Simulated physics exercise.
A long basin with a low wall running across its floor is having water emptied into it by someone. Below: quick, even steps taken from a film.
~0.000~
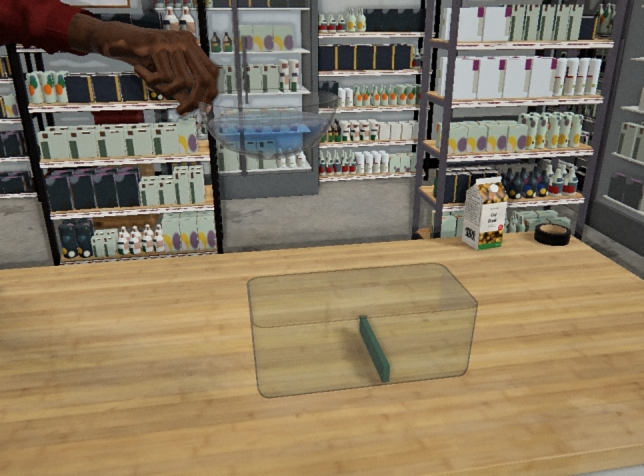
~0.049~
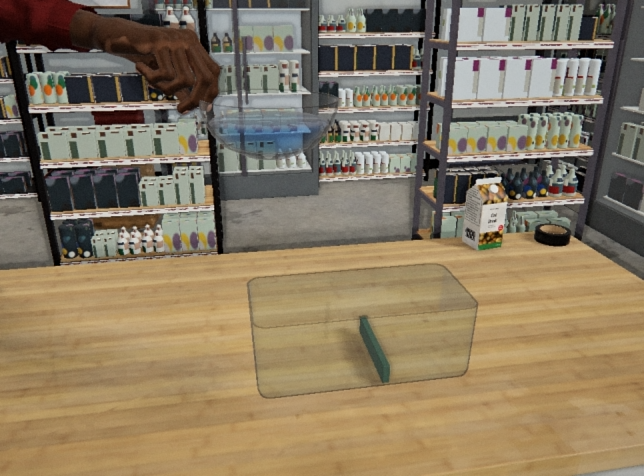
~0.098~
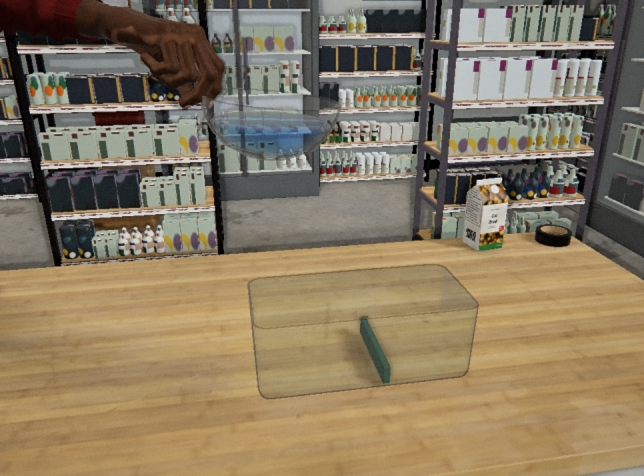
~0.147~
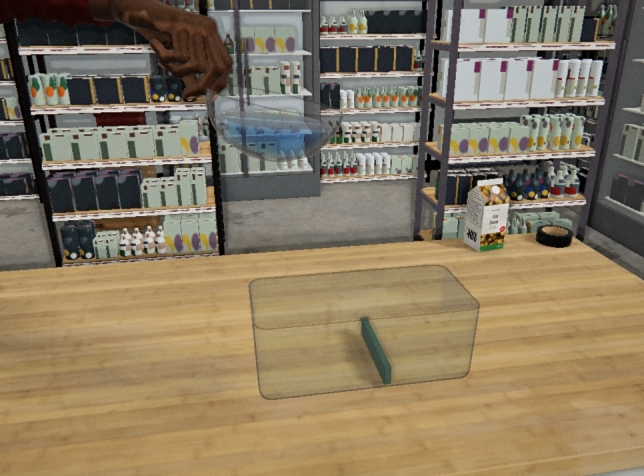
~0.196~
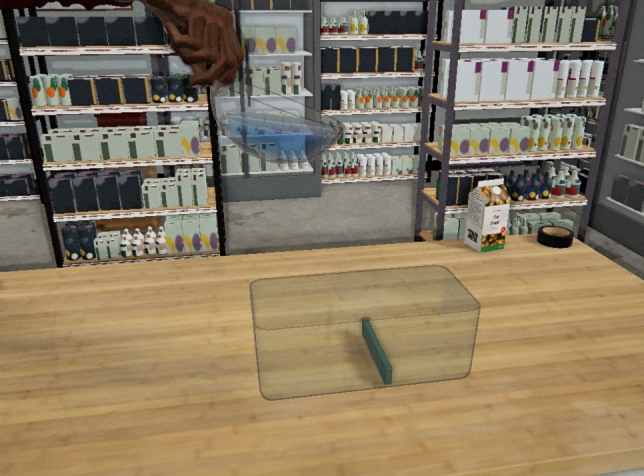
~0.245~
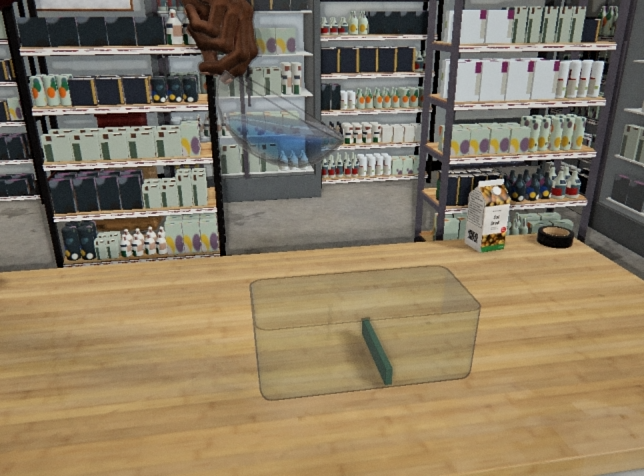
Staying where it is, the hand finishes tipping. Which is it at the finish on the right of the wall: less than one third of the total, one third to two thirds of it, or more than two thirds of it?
At the finish the right of the wall has one third to two thirds of the total.
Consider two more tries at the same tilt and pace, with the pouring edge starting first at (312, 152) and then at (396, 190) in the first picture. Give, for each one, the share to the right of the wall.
Roughly 20 % the first time and roughly 65 % the second.
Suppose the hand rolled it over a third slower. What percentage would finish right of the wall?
Close to 55 out of every hundred.
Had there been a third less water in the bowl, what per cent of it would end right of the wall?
I'd reckon close to 45 %.
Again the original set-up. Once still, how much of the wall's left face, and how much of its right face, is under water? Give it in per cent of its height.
Near 30 in a hundred to the left, 50 to the right.
A moment on, the bowl is tipped on its side and 10 per cent is still to pour, 2 is left of the wall and 7 right of it.
Next, the bowl is tipped right over and 0 per cent is still to pour, 36 is left of the wall and 57 right of it.
Then the bowl is tipped right over and 0 per cent is still to pour, 46 is left of the wall and 50 right of it.
Later the bowl is tipped right over and 0 per cent is still to pour, 48 is left of the wall and 48 right of it.
At rest 48 per cent lies left of the wall, 48 right of it and 4 outside.
